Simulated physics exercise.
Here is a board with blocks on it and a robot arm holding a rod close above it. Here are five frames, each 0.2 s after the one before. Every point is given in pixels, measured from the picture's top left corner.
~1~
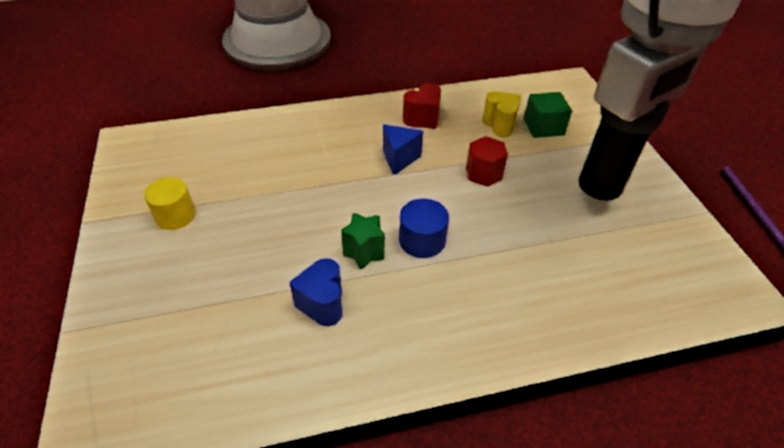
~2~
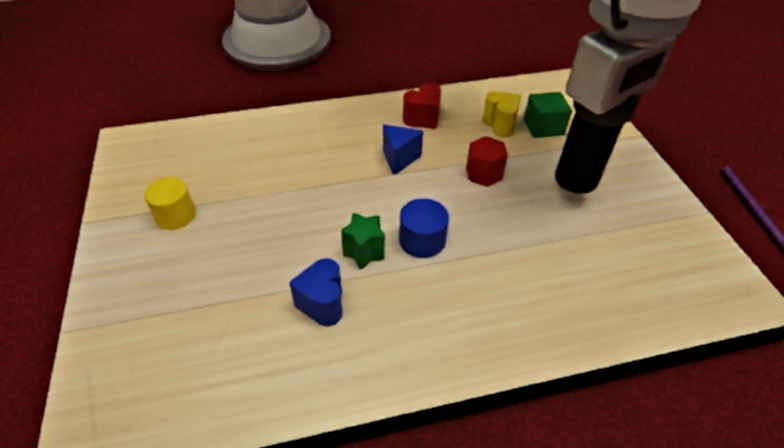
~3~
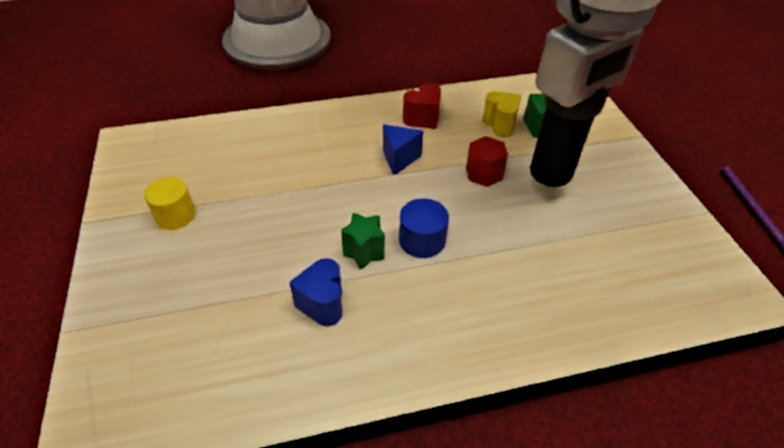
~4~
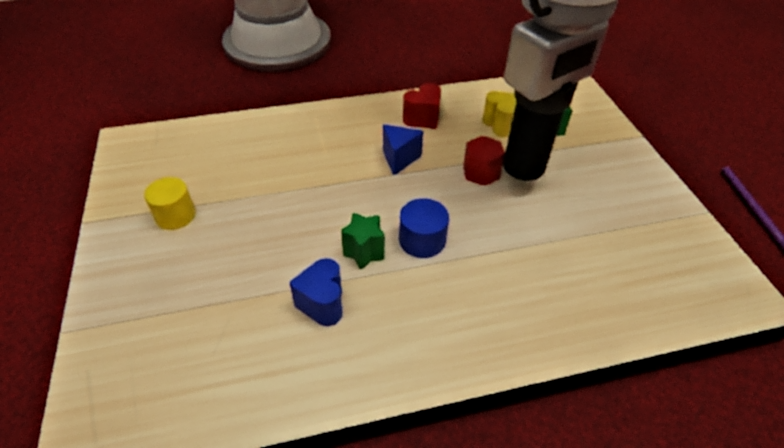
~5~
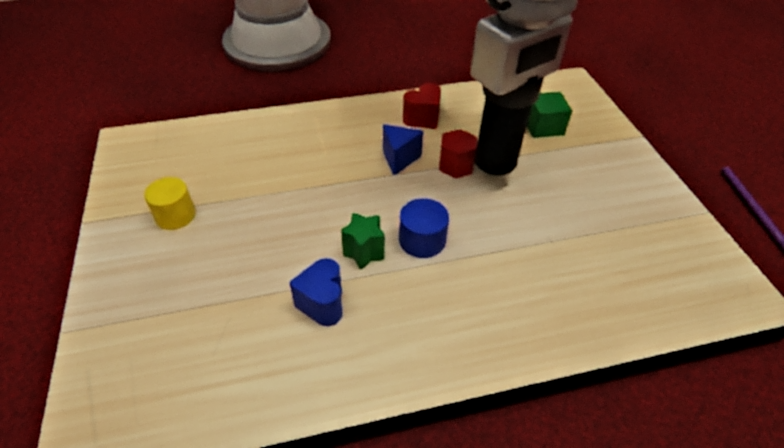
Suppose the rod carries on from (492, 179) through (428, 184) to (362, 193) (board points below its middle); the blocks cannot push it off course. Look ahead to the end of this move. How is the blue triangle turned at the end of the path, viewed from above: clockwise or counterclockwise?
The answer is counter-clockwise.
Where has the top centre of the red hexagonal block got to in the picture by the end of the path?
My prediction: (428, 133).
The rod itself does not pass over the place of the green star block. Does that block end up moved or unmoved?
The result: It stays put.
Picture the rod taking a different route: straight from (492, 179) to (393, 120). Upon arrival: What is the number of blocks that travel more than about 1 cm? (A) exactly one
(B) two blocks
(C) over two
The correct letter is C.
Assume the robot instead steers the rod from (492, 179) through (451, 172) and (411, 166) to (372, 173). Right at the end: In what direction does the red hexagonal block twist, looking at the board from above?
Seen from above, clockwise.
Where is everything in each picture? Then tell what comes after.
In the first picture, tip of the rod at (600, 186), middles of tops, green star block at (364, 227), blue triangle at (400, 135), blue round block at (425, 215), red hexagonal block at (489, 149).
In the second picture, rod at (576, 179), nothing pushed.
In the third picture, rod at (551, 173), nothing pushed.
In the fourth picture, rod at (524, 167), red hexagonal block at (486, 148).
In the fifth picture, rod at (496, 162), green star block at (364, 227), blue triangle at (400, 135), blue round block at (425, 215), red hexagonal block at (459, 141).
What follows on the original path. One third of the way, rod at (450, 165); blue triangle at (398, 132), turned 25° anticlockwise; red hexagonal block at (430, 134), turned 70° clockwise.
Two thirds of the way, rod at (405, 170); blue triangle at (396, 131), turned 30° anticlockwise; red hexagonal block at (428, 133), turned 75° clockwise.
At the end, rod at (362, 176); green star block unmoved; blue triangle at (396, 131), turned 30° anticlockwise; blue round block unmoved; red hexagonal block at (428, 133), turned 75° clockwise.
